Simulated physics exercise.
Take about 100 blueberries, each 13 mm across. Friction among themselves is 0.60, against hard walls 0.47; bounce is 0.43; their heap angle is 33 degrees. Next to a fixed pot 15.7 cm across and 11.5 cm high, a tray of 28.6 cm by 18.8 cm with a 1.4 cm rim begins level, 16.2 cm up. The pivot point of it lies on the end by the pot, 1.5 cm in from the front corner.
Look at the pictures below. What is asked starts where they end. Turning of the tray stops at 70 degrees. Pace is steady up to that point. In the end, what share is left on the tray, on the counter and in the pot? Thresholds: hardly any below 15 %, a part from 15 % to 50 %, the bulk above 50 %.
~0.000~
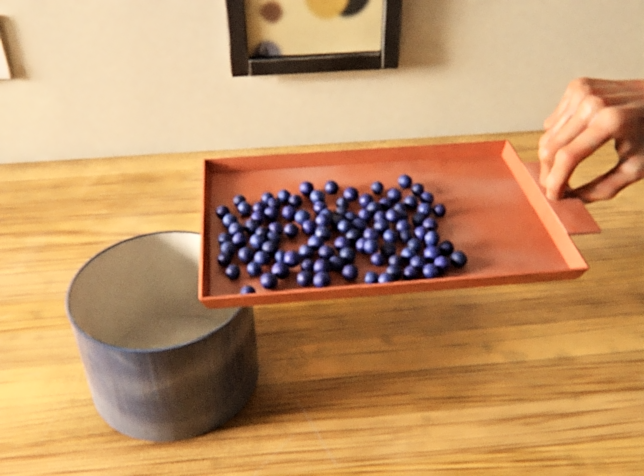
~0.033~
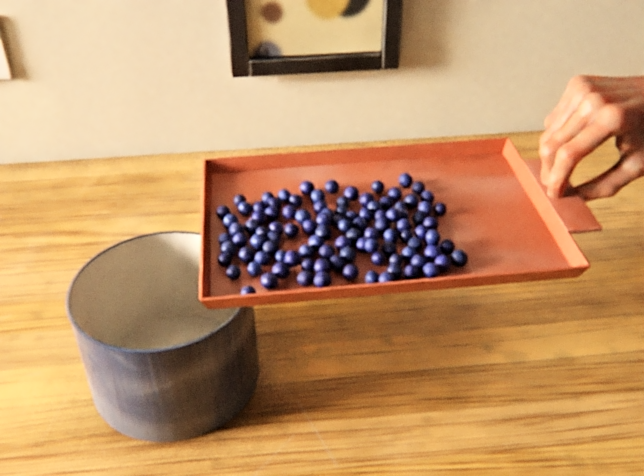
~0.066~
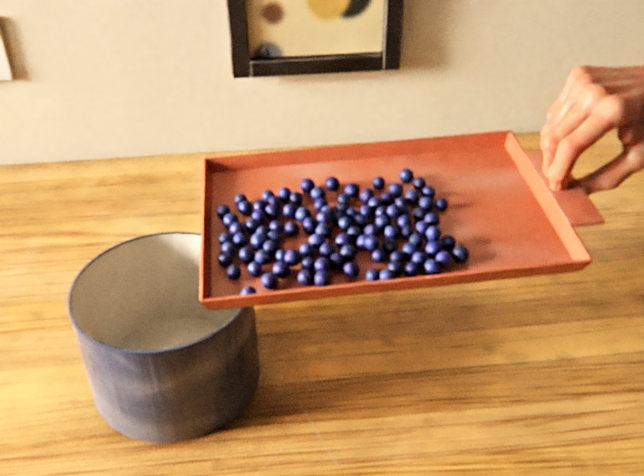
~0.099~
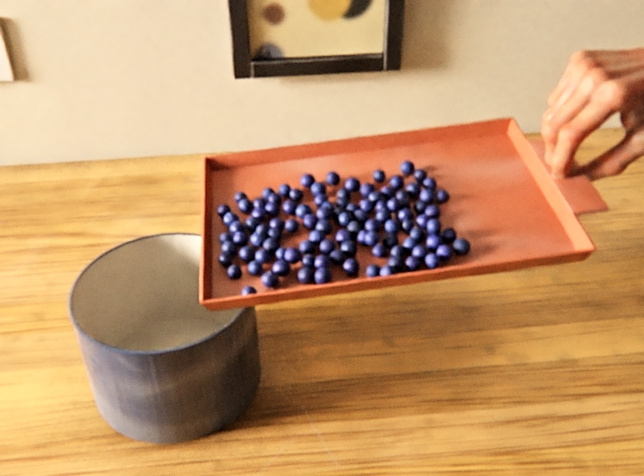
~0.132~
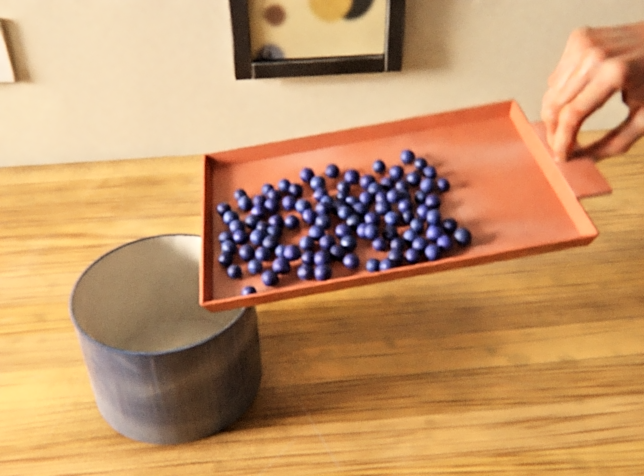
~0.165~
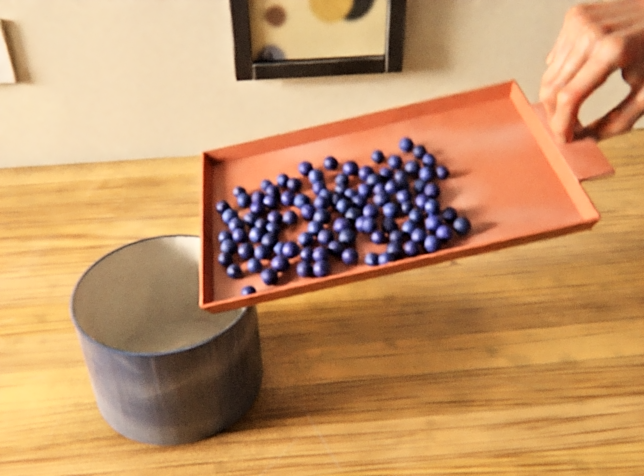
Prediction - tray: A part; counter: A part; pot: A part.
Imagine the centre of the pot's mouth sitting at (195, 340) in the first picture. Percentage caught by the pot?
I'd expect near 50 per cent.
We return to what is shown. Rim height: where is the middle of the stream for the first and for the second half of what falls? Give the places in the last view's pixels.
Around (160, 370), then around (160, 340).
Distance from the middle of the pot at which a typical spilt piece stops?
About 14 centimetres.
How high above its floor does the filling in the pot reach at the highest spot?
Around 1.5 cm above the floor.
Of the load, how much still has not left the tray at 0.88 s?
Something like 55 percent, roughly.
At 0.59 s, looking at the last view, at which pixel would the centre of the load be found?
Around (225, 208).
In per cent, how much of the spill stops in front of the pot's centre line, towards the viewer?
Roughly 100 per cent.
After 0.42 s, tilt 41 degrees; the tray holds 100 %, the pot 0 %.
Then, at 0.59 s, tilt 60 degrees; the tray holds 100 %, the pot 0 %.
Then, at 0.88 s, tilt 70 degrees; the tray holds 55 %, the pot 10 %.
In the end, at 1.7 s, tray 40 %, counter 30 %, pot 30 %.
